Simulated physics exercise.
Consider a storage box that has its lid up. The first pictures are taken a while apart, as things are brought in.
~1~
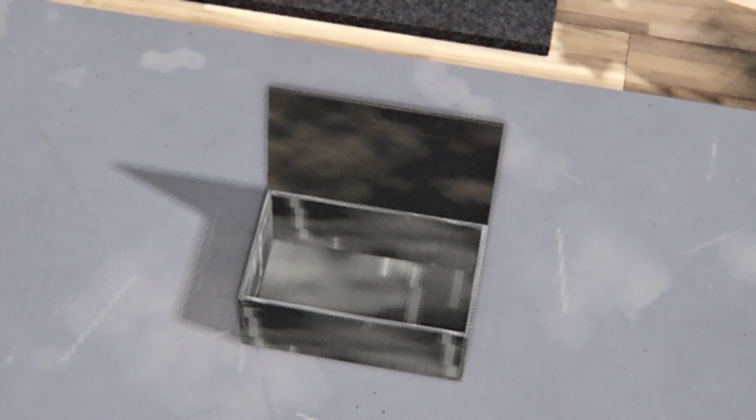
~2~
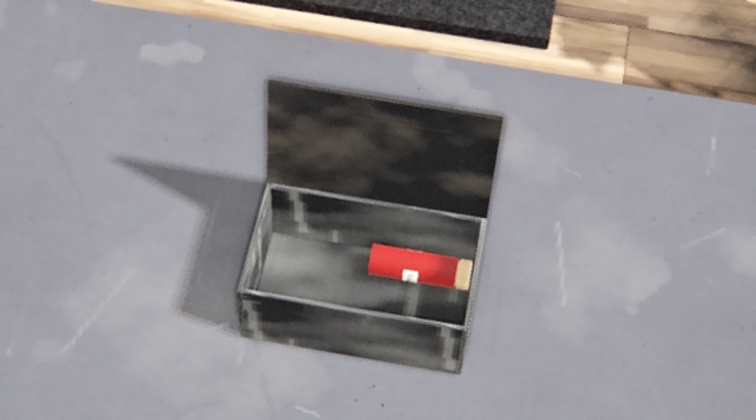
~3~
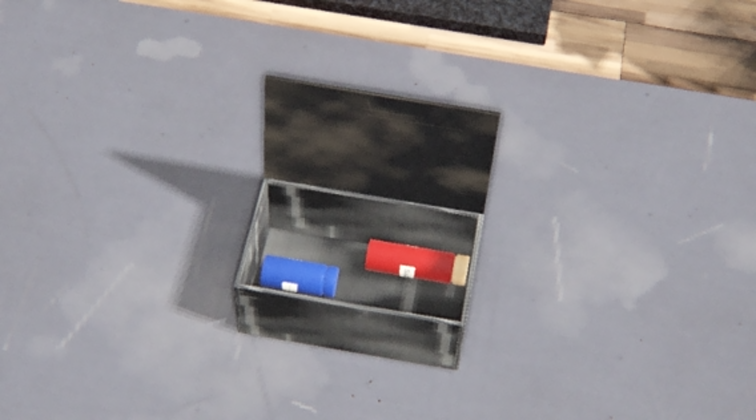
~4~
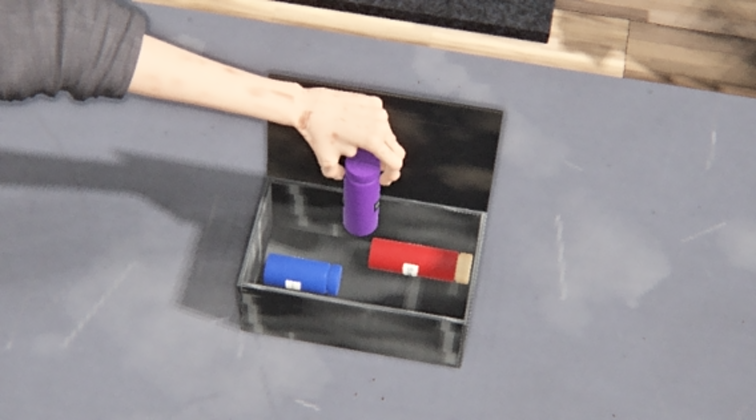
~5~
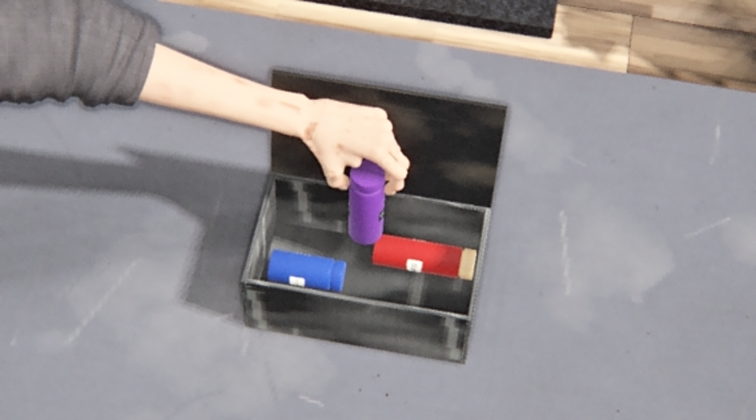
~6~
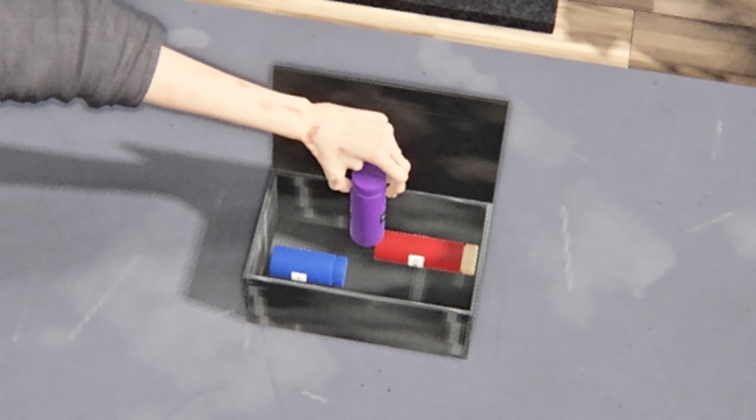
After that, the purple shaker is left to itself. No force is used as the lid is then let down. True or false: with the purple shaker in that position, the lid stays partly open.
False, the lid closes.
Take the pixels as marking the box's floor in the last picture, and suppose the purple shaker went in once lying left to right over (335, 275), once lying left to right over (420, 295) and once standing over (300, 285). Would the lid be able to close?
In case one it ends up closed, in case two it ends up closed and in case three it remains open.
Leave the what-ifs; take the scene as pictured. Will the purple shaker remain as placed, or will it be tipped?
Observation: It tilts over.
Then, 0.70 s later than the last frame, purple shaker on its side near (329, 241).
Then, 1.60 s later than the last frame, lid 59° above the rim; purple shaker on its side near (329, 243).
Then, 2.20 s later than the last frame, lid 13° above the rim; purple shaker on its side near (329, 243).
When it is over, lid shut; lying over in the box, purple shaker; the other 2 as before. End places, in pixels of the last picture, purple shaker near (330, 240).
